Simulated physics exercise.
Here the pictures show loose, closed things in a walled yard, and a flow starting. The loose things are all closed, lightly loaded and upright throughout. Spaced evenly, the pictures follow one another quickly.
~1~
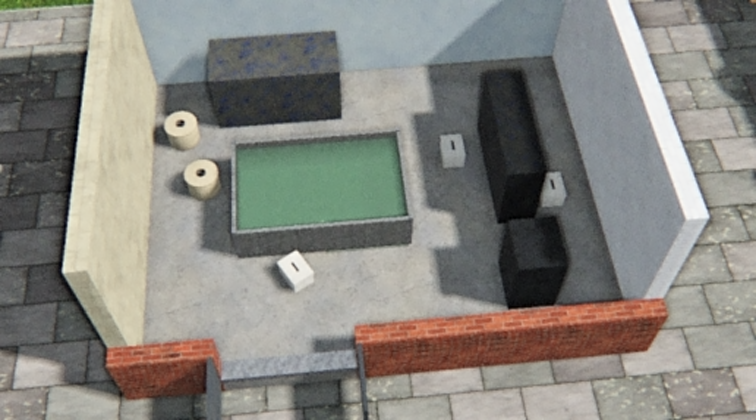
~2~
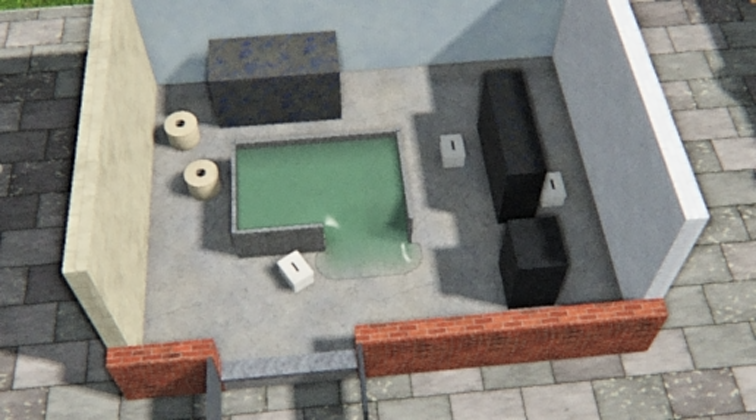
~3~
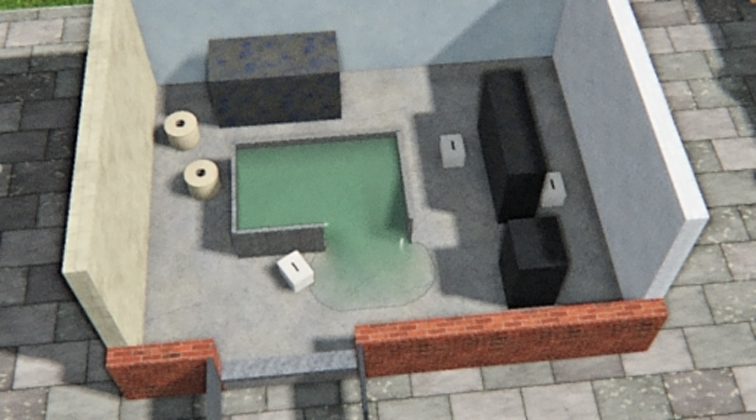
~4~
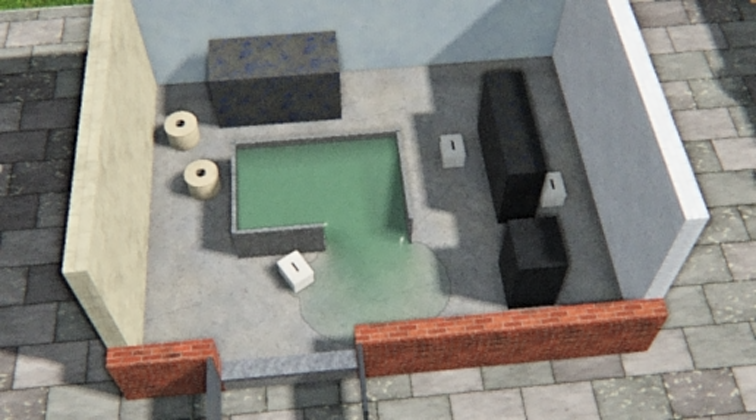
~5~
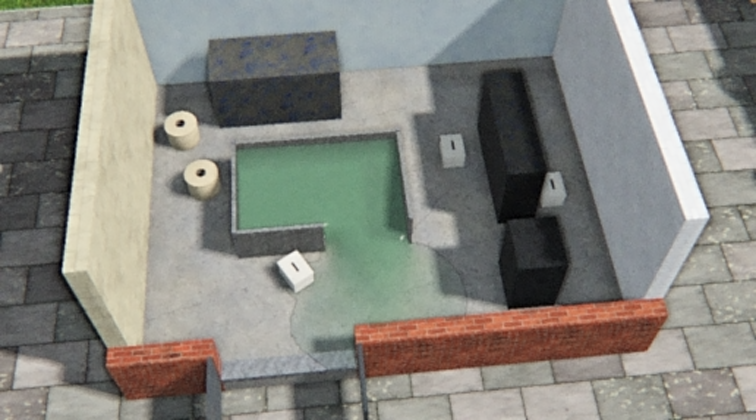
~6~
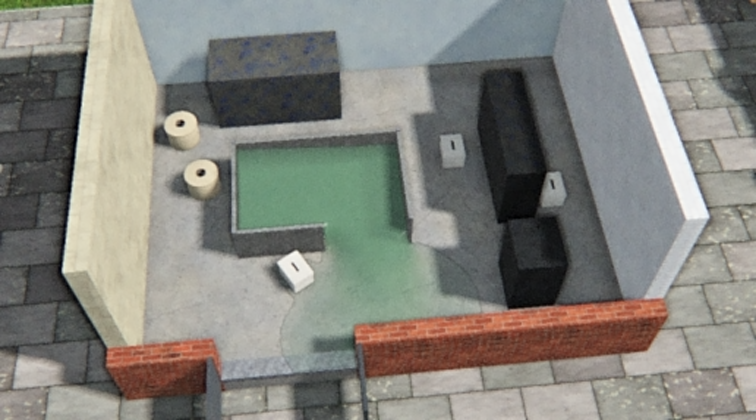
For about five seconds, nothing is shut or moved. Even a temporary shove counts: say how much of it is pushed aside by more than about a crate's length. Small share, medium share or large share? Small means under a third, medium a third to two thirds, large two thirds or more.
A small share.
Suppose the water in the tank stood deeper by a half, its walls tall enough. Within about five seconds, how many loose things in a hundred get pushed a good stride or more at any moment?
Close to 40 in a hundred, give or take.
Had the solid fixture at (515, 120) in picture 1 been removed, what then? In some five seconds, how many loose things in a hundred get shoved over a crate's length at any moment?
It comes to some 0 per cent of the lot.
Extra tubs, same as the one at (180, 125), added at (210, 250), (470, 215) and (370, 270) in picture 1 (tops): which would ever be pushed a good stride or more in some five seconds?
Stays put, displaced, displaced.
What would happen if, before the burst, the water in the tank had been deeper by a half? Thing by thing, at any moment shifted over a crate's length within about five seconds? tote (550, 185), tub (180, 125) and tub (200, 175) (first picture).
One: Passed the mark. Two: Stayed below the mark. Three: Stayed below the mark.
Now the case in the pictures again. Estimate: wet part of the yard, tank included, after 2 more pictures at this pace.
My figure is about 25 percent.
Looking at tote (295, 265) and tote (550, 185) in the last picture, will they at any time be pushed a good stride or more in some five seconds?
The first: Doesn't reach it. The second: Reaches it.
A moment on, 0 of 5 are well off their spots; 0 afloat.
Next, 0 of 5 are well off their spots; 0 afloat.
Later, 0 of 5 are well off their spots; 0 afloat.
In the end, 1 of 5 are well off their spots, and 1 have been at some point; 0 afloat.
